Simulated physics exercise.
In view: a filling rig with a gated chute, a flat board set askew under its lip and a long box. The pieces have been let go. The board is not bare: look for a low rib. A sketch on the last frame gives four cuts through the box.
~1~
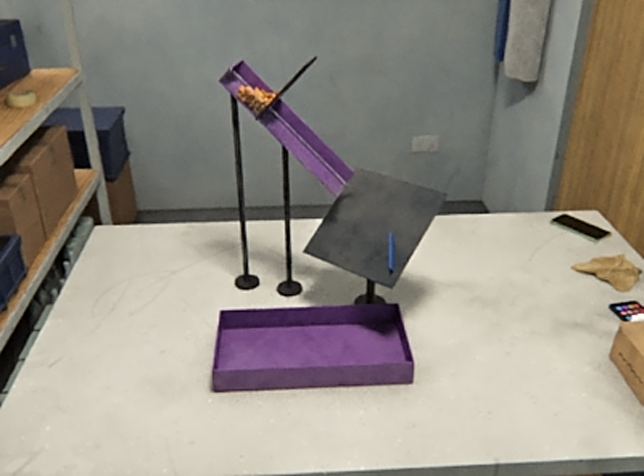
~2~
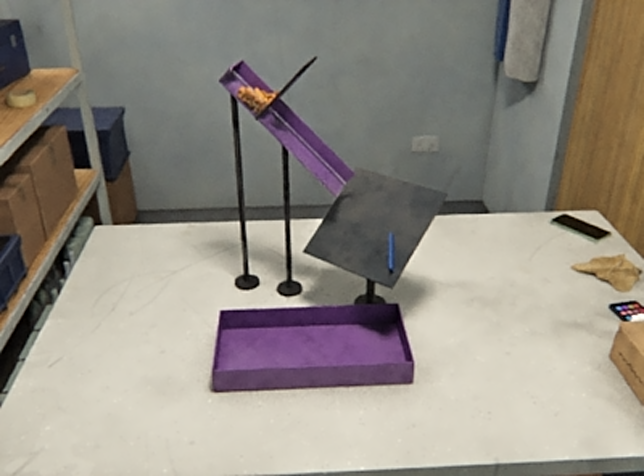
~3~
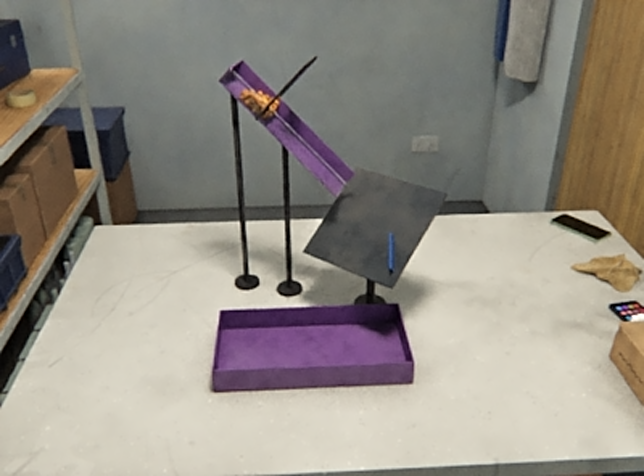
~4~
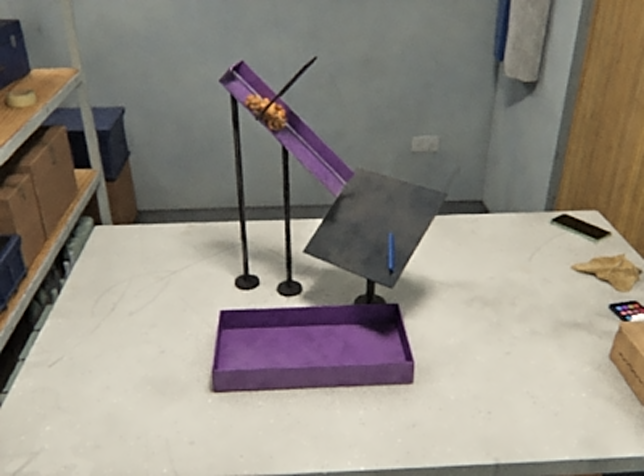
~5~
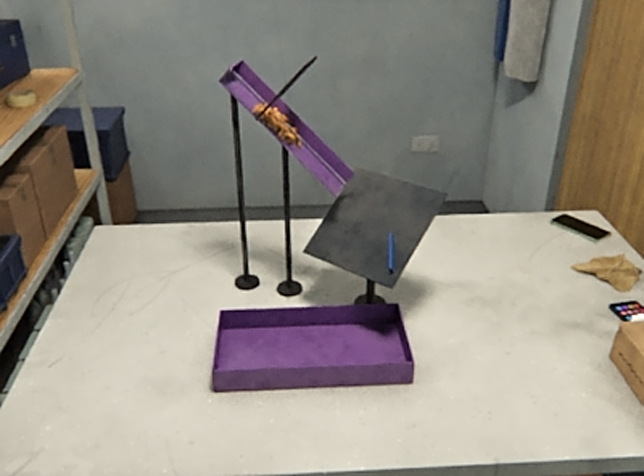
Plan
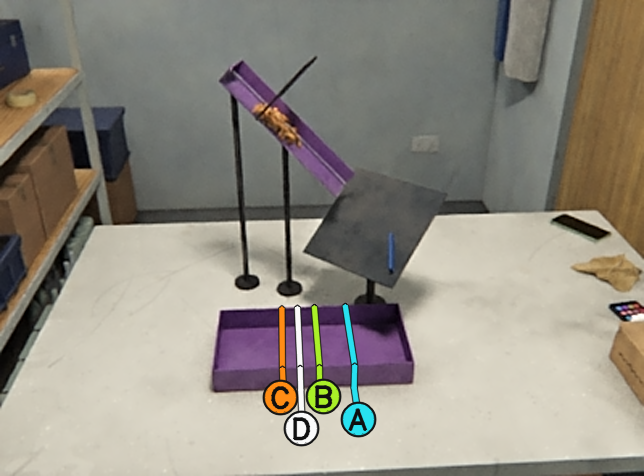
A sloping purple chute on thin black stands holds a clump of small orange-brown pieces near its upper end, seen from slightly above across a pale table in a grey-walled storeroom. A tilted dark square board with a short blue strip sits below the chute, behind an empty purple box. The pieces slide partway down the chute, past the raised black bar, while the camera stays still.
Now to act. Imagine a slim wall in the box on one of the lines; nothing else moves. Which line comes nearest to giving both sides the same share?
Choose A.
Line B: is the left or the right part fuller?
Right.
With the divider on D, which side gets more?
The right side.
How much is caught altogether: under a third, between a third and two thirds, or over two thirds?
Over two thirds.
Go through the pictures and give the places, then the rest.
Load behind the gate at (259, 99), roasted chickpeas; lip of the chute at (340, 191), sloping fairly steeply, in the first picture.
Middle of the board at (373, 223), tilted fairly steeply; middle of its low edge at (345, 269); of its high edge at (400, 180), in the second picture.
Front corners of the box at (212, 370) and (414, 362), empty; front of the load at (274, 112), in the third picture.
Middle of the load at (268, 108); its front at (283, 126), about a quarter of the way to the lip; rib from (390, 233) to (390, 268), in the fourth picture.
Middle of the load at (279, 120); its front at (299, 145), about half of the way to the lip, in the fifth picture.
On the marked copy, line A crosses the front rim at (354, 364); line B crosses the front rim at (319, 366); line C crosses the front rim at (282, 368); line D crosses the front rim at (300, 367).
If A is chosen, of what is caught, about a third on the left of the divider, about two thirds on the right.
If B is chosen, of what is caught, a small part on the left of the divider, nearly all on the right.
If C is chosen, of what is caught, none on the left of the divider, all on the right.
If D is chosen, of what is caught, none on the left of the divider, all on the right.
